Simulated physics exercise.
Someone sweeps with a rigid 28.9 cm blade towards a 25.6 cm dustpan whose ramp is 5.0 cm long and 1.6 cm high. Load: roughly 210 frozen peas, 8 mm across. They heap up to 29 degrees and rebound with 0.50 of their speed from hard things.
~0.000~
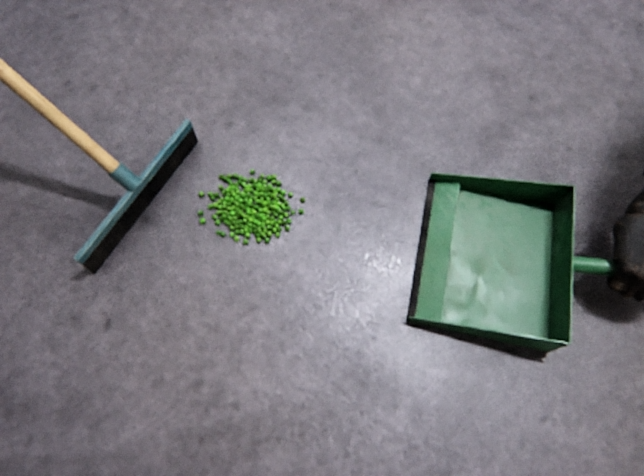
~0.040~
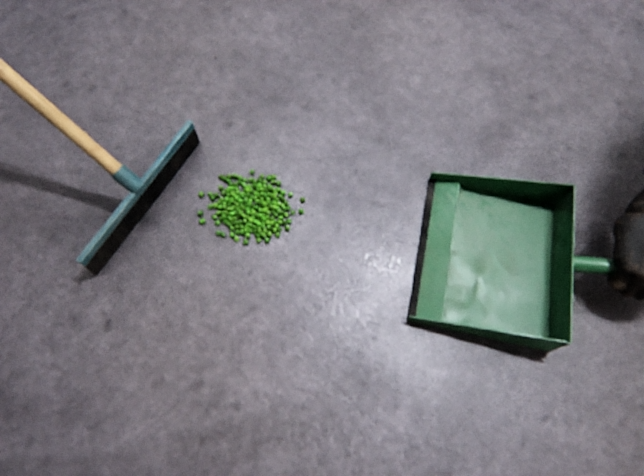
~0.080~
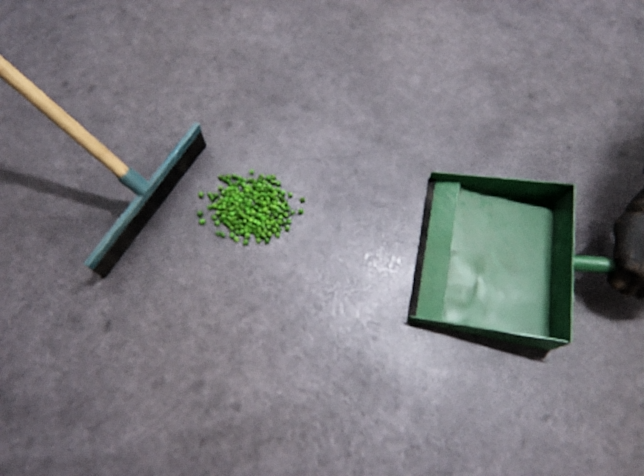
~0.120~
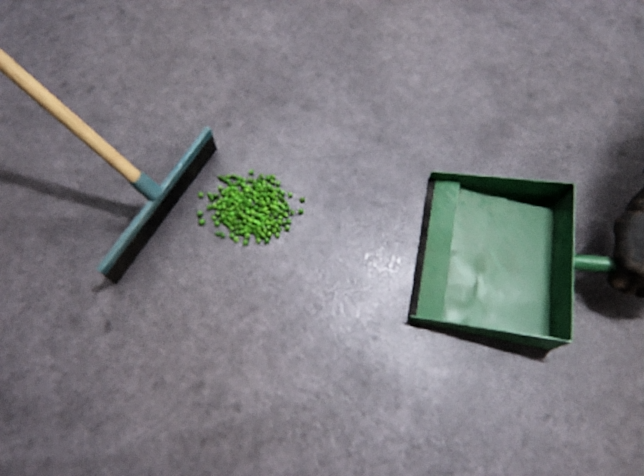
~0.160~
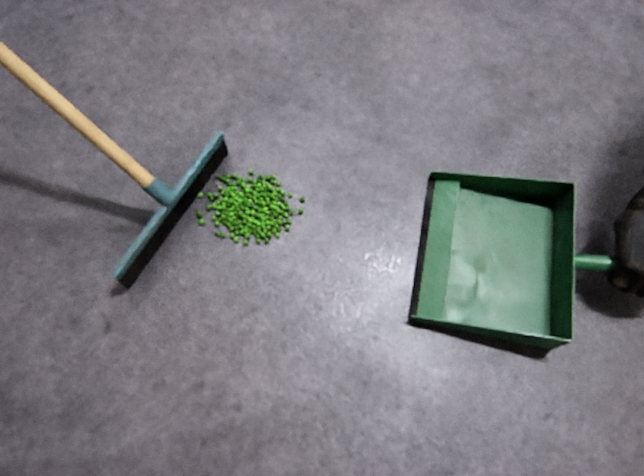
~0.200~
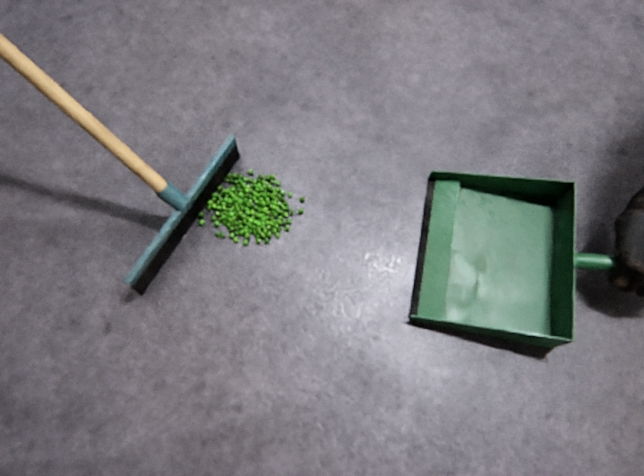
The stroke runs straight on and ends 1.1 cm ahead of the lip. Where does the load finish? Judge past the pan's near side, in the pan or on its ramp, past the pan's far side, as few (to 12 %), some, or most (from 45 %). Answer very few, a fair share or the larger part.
Past the pan's near side: A fair share; in the pan or on its ramp: A fair share; past the pan's far side: Very few.
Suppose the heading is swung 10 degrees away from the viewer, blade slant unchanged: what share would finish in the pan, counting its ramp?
It would be near 15 per cent.
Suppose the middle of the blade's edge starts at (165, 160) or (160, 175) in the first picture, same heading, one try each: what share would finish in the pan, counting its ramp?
Some 10 and 15 per cent.
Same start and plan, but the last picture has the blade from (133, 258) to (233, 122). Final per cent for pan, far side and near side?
Pan 0, far 5, near 5.
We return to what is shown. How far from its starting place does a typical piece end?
Some 30 cm.
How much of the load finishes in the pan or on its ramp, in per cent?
About 20 per cent.
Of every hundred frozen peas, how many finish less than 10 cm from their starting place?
Roughly 0 per cent.
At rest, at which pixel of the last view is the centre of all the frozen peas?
Near (413, 274).
Then, at 0.48 s, middle of the blade 22 cm from the lip; 0 % over the lip, far side 0 %, near side 5 %.
After 0.67 s, middle of the blade 11 cm from the lip; 0 % over the lip, far side 0 %, near side 10 %.
After 0.98 s, middle of the blade 5 cm from the lip; 20 % over the lip, far side 0 %, near side 20 %.
By 1.7 s all is still; near side 20 %, pan 20 %, far side 0 %, in front of the lip or behind the blade 55 %.
